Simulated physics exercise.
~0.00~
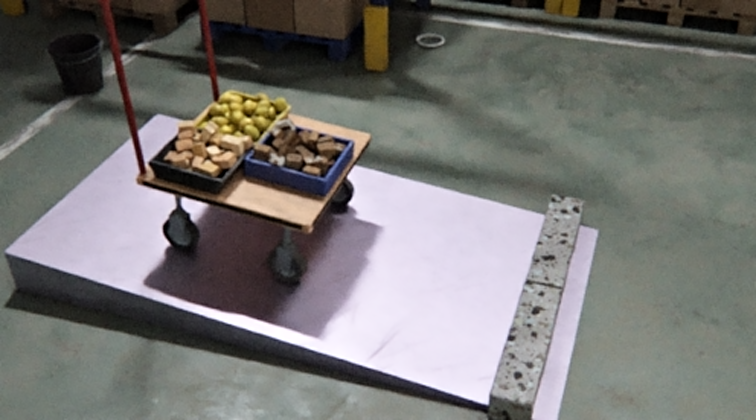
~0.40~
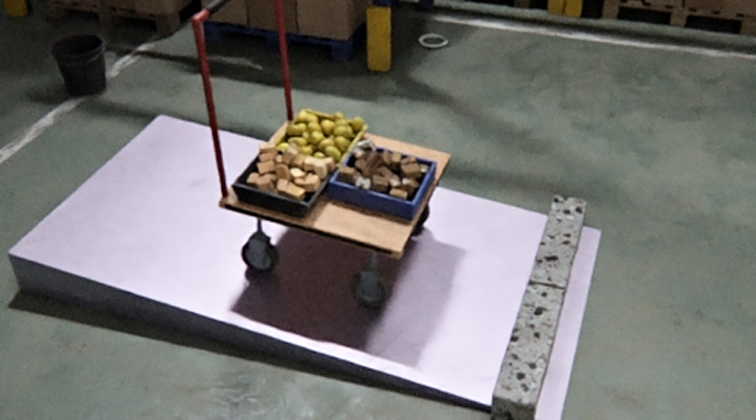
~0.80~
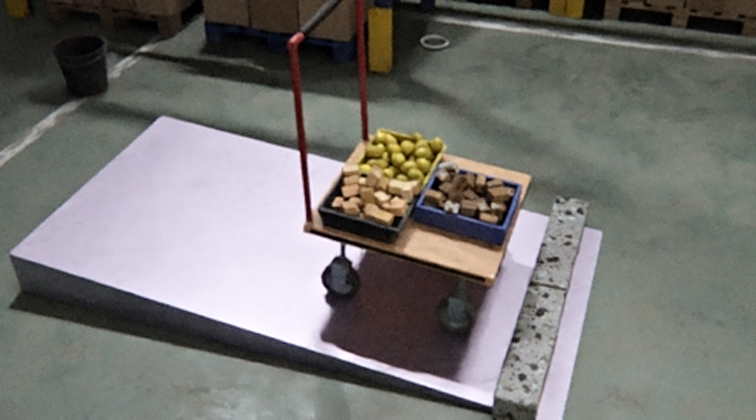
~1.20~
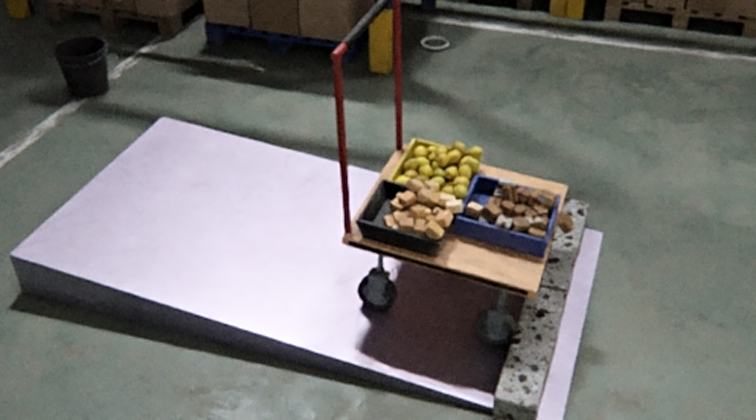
The clip opens with a flatbed trolley with a red handle standing on a pale, gently sloping ramp, carrying yellow lemons, pale wooden blocks and small brown parcels in yellow, black and blue containers. With nobody in view, it rolls down to the right toward a speckled low step, its load staying heaped in place. It keeps rolling until its front wheels are close to the step. At the end, the trolley is up against the step, the loads have slid toward the right, baring the black container's left side, and a parcel pokes past the blue container's right rim.
